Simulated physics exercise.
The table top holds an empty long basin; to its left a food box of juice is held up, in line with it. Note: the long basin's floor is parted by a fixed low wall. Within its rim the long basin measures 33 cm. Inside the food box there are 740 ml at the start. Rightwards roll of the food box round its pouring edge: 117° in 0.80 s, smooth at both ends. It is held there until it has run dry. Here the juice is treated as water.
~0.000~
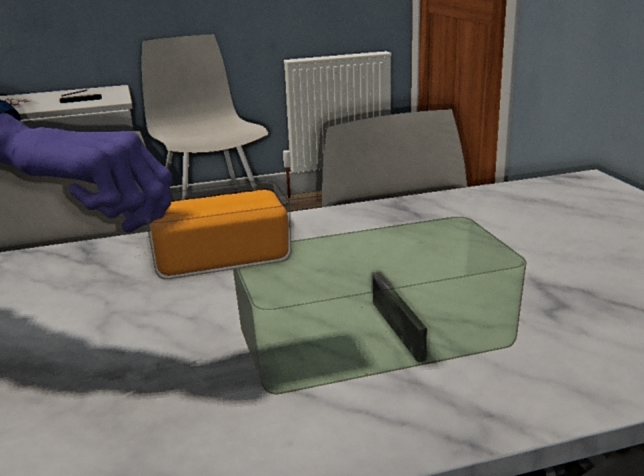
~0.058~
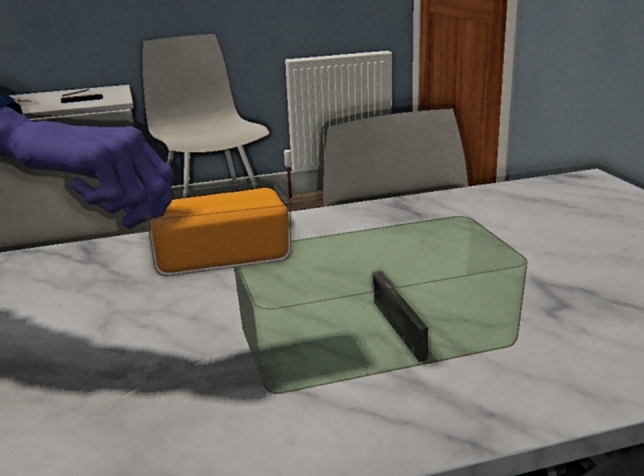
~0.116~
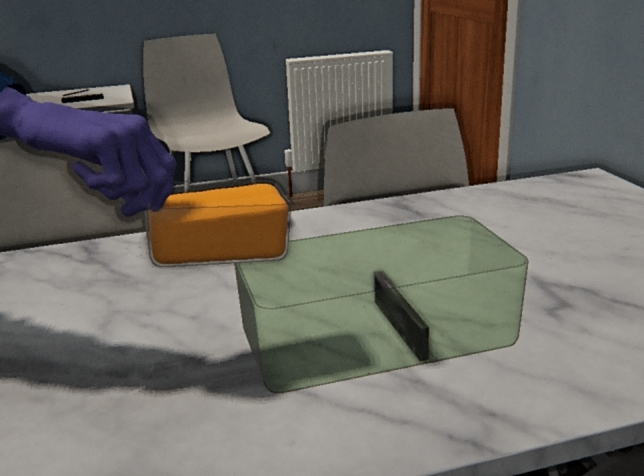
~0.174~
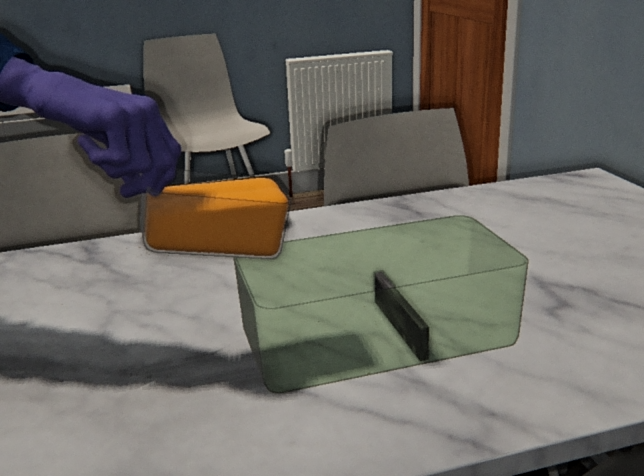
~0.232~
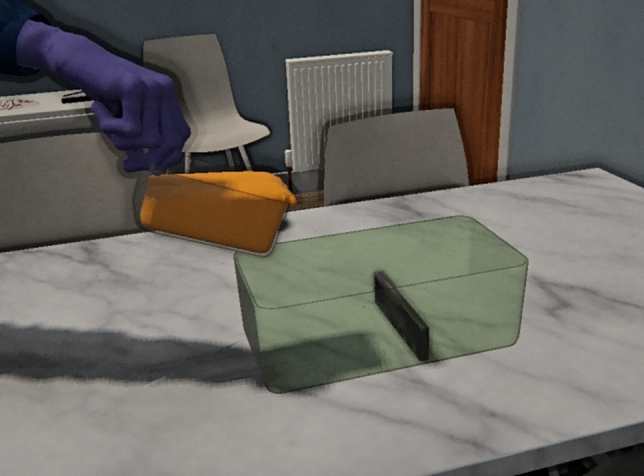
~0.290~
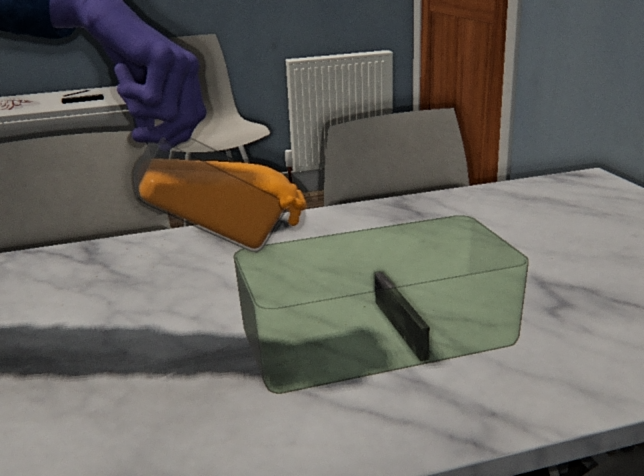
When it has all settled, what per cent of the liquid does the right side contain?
The right side contains about 20 per cent.
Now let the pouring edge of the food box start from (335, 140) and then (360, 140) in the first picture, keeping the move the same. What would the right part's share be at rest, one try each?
Respectively 75 and 65 %.
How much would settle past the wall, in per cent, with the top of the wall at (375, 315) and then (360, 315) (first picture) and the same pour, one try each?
60 then 75 %.
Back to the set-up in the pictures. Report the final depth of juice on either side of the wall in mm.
Depths at rest: Left around 18 mm, right around 6 mm.
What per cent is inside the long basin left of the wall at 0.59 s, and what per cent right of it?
Lab note: Left near 34 %, right near 0.
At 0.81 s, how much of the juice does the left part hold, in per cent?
Reading: Approx. 74 per cent.
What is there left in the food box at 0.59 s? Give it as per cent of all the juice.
Fraction remaining: Approx. 16 per cent.
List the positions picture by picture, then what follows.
Tilt 0°; pouring edge (282, 193); surface from (149, 217) to (280, 199); the long basin's rim runs from (242, 280) to (496, 240); the wall's top is at (398, 300), in the first frame.
Tilt 2°; pouring edge (283, 193); surface from (149, 215) to (280, 197), in the second frame.
Tilt 6°; pouring edge (283, 193); surface from (148, 211) to (281, 193), in the third frame.
Tilt 13°; pouring edge (283, 193); surface from (147, 200) to (281, 187); 1 per cent is over the edge, in the fourth frame.
Tilt 23°; pouring edge (283, 193); surface from (142, 188) to (279, 186); 4 per cent is over the edge, in the fifth frame.
Tilt 34°; pouring edge (282, 193); surface from (139, 171) to (270, 177); 9 per cent is over the edge, in the sixth frame.
By 0.59 s the tilt is 99° and 16 per cent is still to pour, 33 is left of the wall and 0 right of it.
By 0.81 s the tilt is 117° and 0 per cent is still to pour, 74 is left of the wall and 21 right of it.
By 1.05 s the tilt is 117° and 0 per cent is still to pour, 78 is left of the wall and 19 right of it.
By 1.30 s the tilt is 117° and 0 per cent is still to pour, 78 is left of the wall and 20 right of it.
At rest 78 per cent lies left of the wall, 20 right of it and 3 outside.
